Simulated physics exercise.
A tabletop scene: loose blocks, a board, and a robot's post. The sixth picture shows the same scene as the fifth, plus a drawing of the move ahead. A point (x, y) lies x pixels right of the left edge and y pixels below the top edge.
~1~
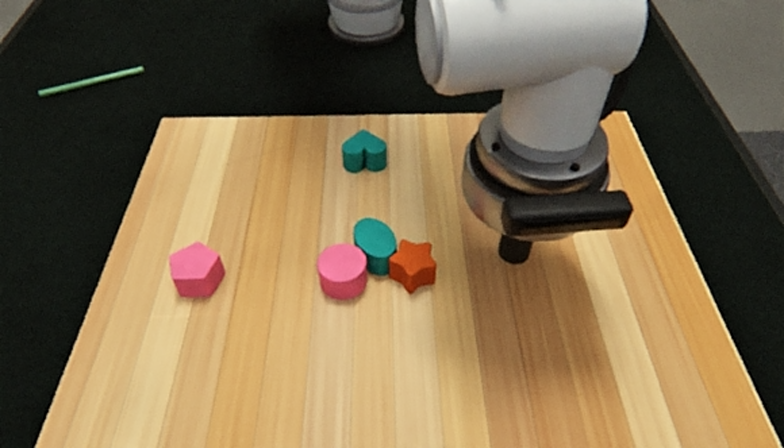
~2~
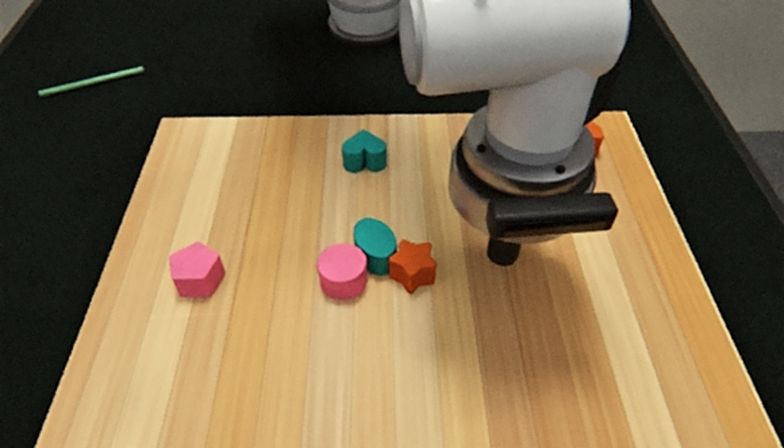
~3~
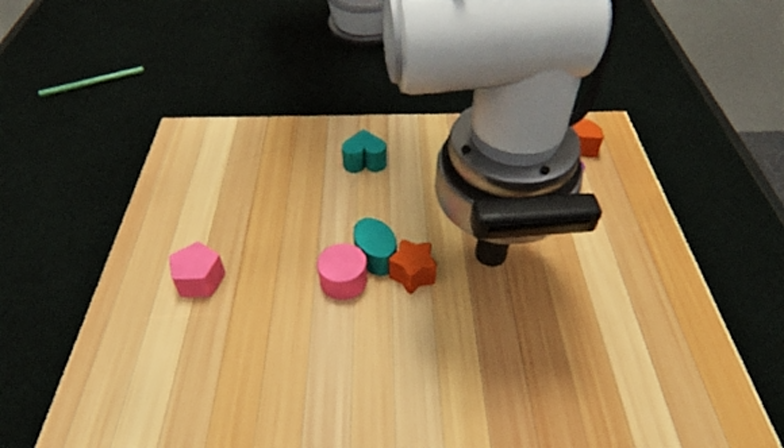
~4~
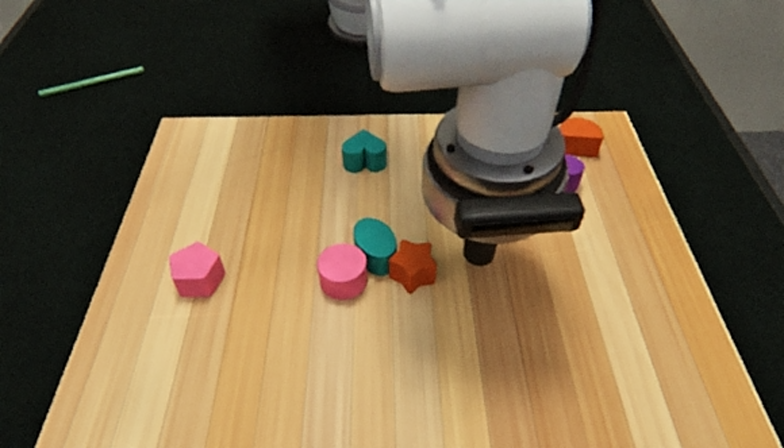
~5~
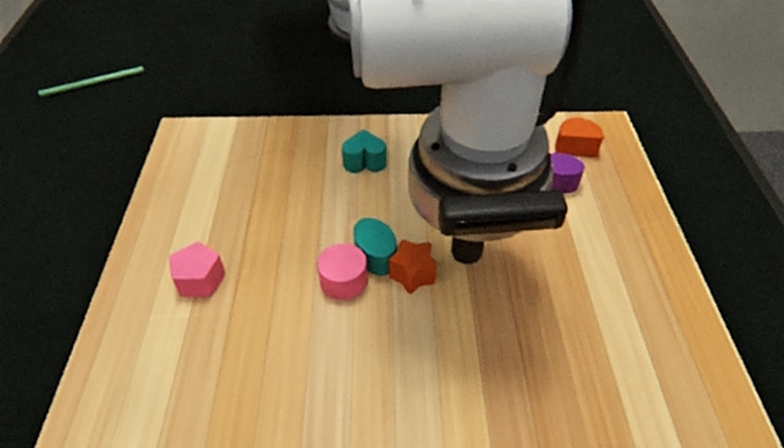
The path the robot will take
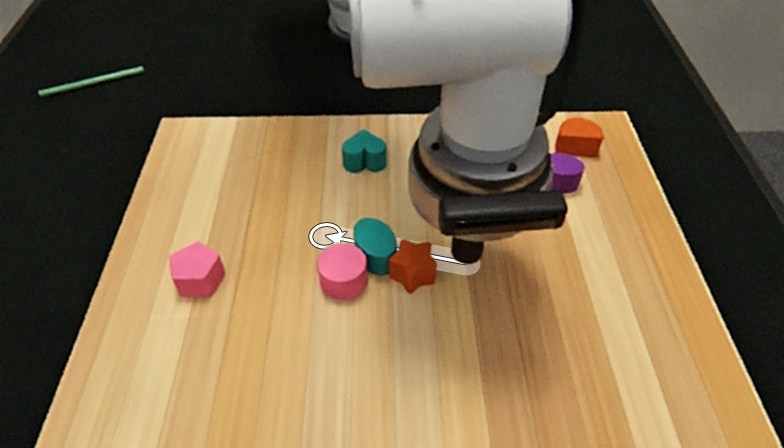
A white robot arm with a dark post slides slowly and slightly leftward above a light wooden board, seen from a fixed, raised front view. A pink circular block, turquoise oval and orange star-shaped block cluster near the middle, with a turquoise heart behind and a pink pentagon at left. The blocks stay still as the arm uncovers orange and purple ones at the back right.
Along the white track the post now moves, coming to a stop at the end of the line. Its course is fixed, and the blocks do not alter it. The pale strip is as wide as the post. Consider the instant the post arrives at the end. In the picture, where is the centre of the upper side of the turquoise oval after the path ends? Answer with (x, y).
I'd guess (305, 241).
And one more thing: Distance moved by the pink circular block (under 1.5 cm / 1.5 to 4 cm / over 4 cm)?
Shift: 1.5 to 4 cm.
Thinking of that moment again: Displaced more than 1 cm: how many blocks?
I expect three or more blocks to move.
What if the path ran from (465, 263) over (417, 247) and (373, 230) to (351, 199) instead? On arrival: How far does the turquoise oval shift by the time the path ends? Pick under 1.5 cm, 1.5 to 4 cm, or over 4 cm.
It goes 1.5 to 4 cm.
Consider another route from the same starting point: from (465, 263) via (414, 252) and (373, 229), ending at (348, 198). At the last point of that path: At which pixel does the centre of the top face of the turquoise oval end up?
Most likely (352, 233).
The line goes in a line from (465, 263) to (326, 236).
What follows on the original path. One third of the way, post (418, 243); pink circular block (331, 264); turquoise oval (365, 236), turned 25° clockwise; orange star-shaped block (402, 258), turned 50° anticlockwise.
Two thirds of the way, post (370, 234); pink circular block (318, 272); turquoise oval (337, 238); orange star-shaped block (395, 258), turned 75° anticlockwise.
At the end, post (324, 225); pink circular block (312, 276); turquoise oval (305, 241), turned 55° anticlockwise; orange star-shaped block (395, 258), turned 75° anticlockwise.
